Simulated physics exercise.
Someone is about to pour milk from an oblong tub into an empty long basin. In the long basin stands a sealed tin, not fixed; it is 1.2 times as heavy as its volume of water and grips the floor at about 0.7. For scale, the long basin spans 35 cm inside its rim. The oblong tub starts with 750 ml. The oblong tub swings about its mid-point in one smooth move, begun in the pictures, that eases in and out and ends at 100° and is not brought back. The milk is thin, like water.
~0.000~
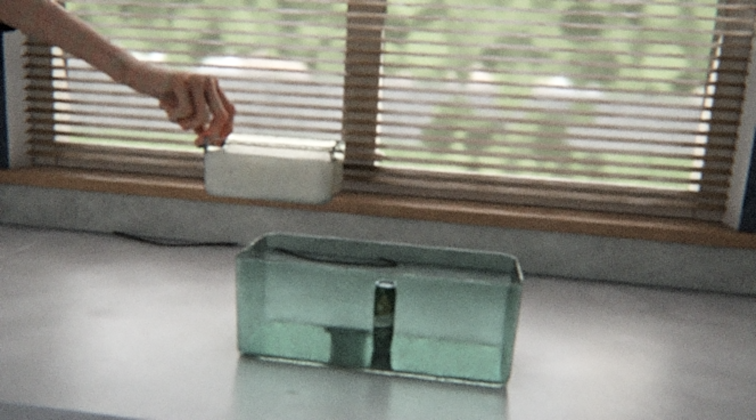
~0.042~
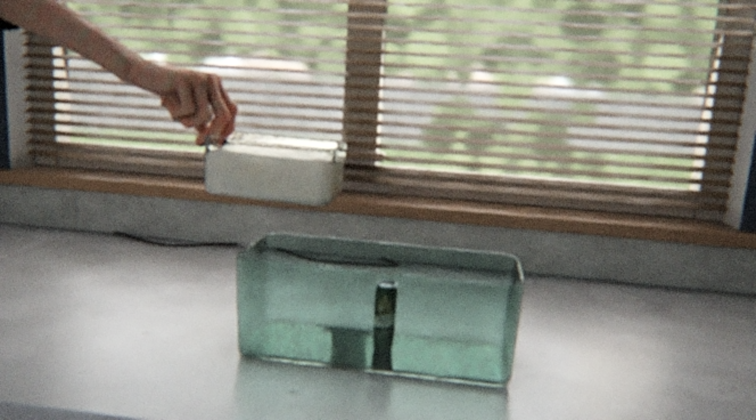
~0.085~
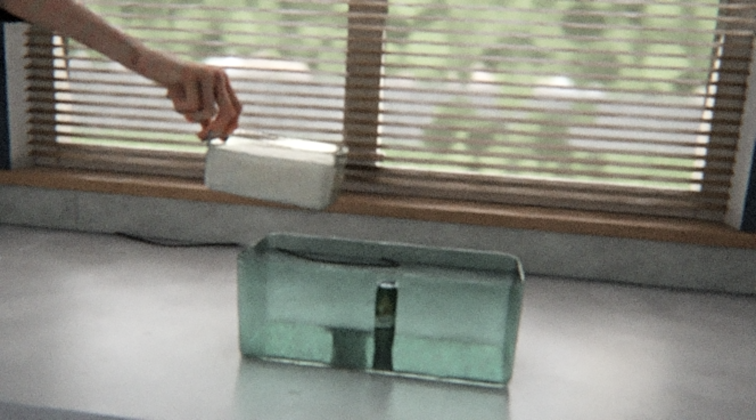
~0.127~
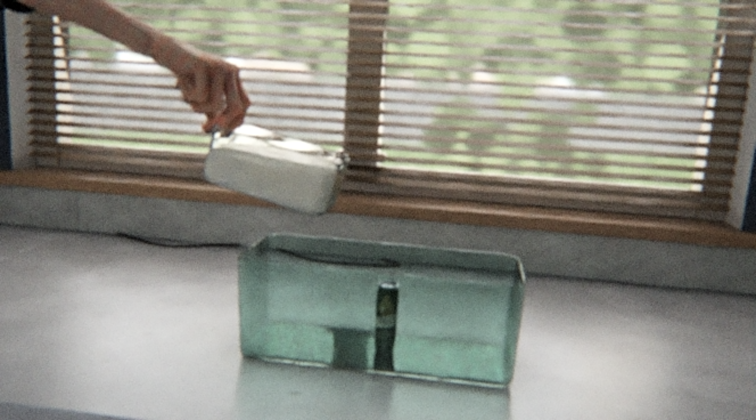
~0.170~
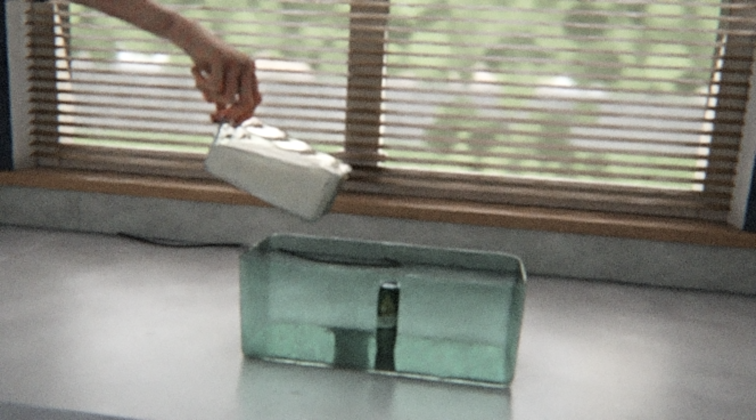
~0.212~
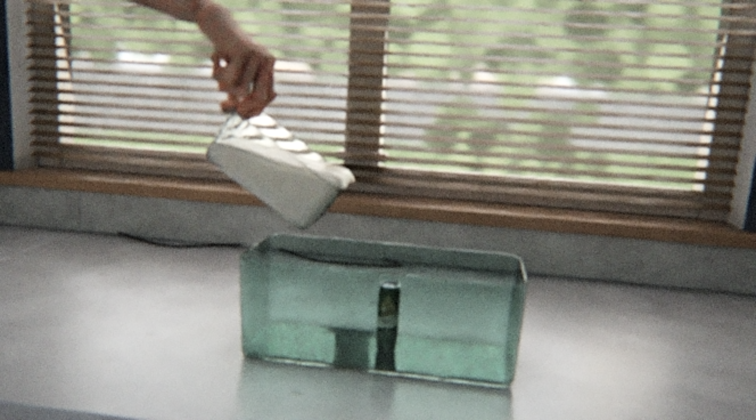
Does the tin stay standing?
It falls.
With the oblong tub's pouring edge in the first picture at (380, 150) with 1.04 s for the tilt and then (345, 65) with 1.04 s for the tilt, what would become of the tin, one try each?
First it remains upright; then it remains upright.
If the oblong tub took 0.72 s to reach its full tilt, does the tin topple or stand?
The tin stays up.
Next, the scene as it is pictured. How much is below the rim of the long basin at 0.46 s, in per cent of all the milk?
About 56 per cent.
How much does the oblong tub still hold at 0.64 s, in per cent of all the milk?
Near 3 in a hundred.
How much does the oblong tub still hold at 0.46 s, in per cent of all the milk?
Near 18 in a hundred.
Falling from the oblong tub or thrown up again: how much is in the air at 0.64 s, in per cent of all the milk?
About 2 per cent.
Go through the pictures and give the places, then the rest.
The first frame shows tilt 0°; pouring edge (339, 146); surface from (218, 149) to (338, 158); the long basin's rim runs from (251, 245) to (519, 271); the tin's top is at (386, 286).
The second frame shows tilt 2°; pouring edge (340, 147); surface from (218, 148) to (339, 159).
The third frame shows tilt 6°; pouring edge (342, 153); surface from (220, 147) to (340, 161).
The fourth frame shows tilt 13°; pouring edge (344, 162); surface from (222, 146) to (342, 164).
The fifth frame shows tilt 23°; pouring edge (345, 173); surface from (224, 144) to (346, 168).
The sixth frame shows tilt 33°; pouring edge (344, 186); surface from (224, 141) to (340, 174); 4 per cent is over the edge.
By 0.46 s the tilt is 95° and 18 per cent is still to pour; the tin stands where it began.
By 0.64 s the tilt is 100° and 3 per cent is still to pour; the tin leans 22°.
By 0.83 s the tilt is 100° and 0 per cent is still to pour; the tin lies on its side.
By 1.04 s the tilt is 100° and 0 per cent is still to pour; the tin lies on its side.
At rest the tin lies on its side.
